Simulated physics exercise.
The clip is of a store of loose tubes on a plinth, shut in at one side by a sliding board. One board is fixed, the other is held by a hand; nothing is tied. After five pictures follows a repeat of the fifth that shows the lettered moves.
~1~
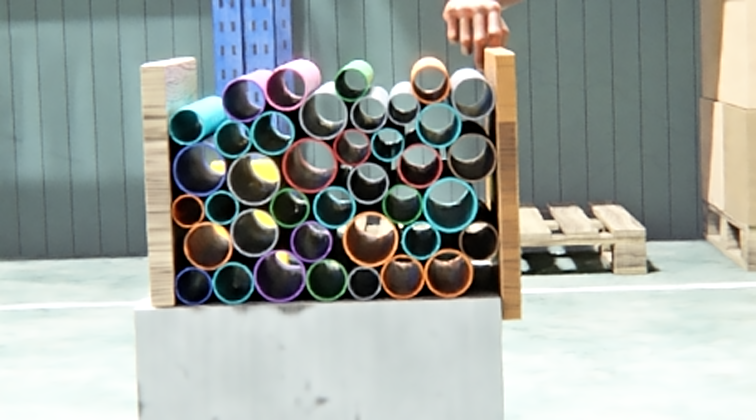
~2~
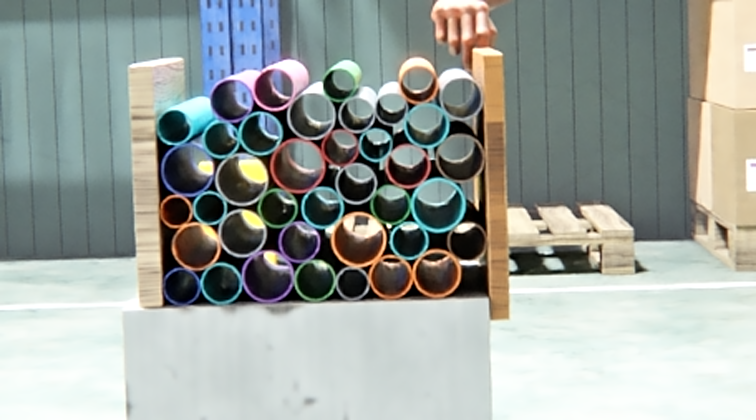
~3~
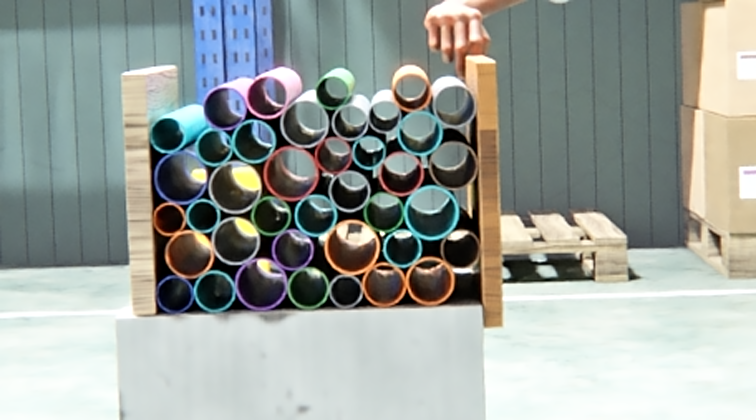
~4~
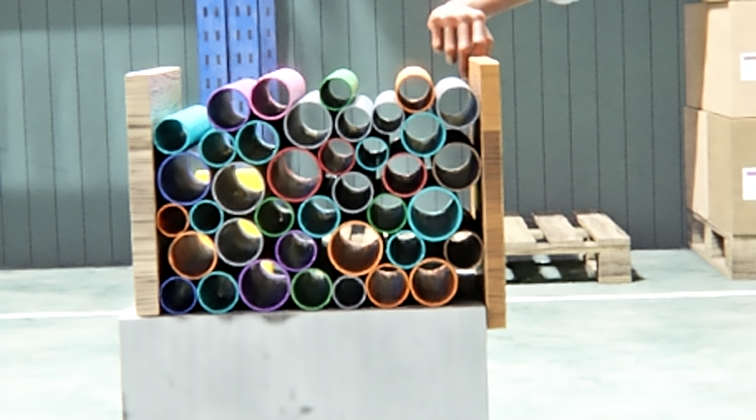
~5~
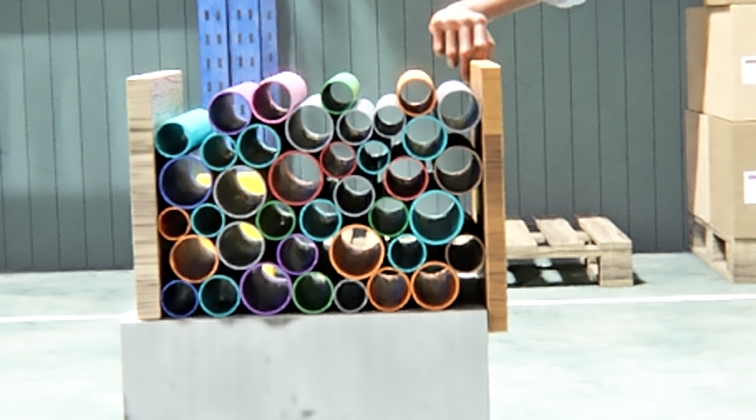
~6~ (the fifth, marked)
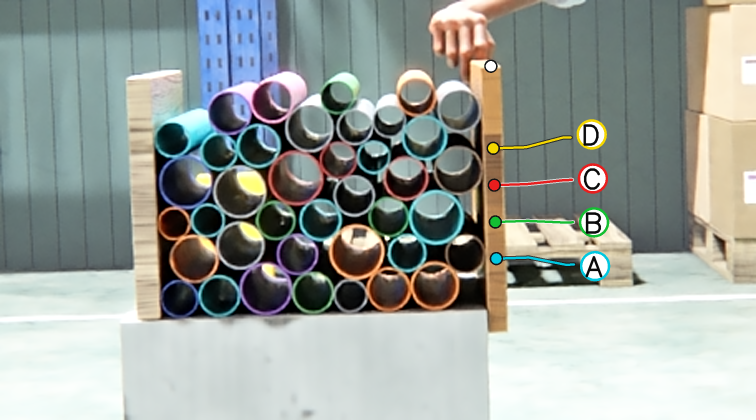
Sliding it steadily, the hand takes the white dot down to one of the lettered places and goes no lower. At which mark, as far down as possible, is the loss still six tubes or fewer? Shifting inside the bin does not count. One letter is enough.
The last mark within the limit is A.
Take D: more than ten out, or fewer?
At D, fewer than ten.
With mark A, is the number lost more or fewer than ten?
It loses fewer than ten.
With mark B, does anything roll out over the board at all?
Yes.
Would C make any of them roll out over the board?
At C: Yes.
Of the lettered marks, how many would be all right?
Four of them.
On the marked copy, A at (497, 259); B at (496, 222); C at (495, 186); D at (493, 148); the white dot at (491, 66).
Taking A. A third of the way, top of the board (483, 149).
Two thirds of the way, top of the board (485, 244).
When it is over, top of the board (486, 258), four out over the board.
As for the rest, B four out over the board; C one out over the board; D none out over the board.
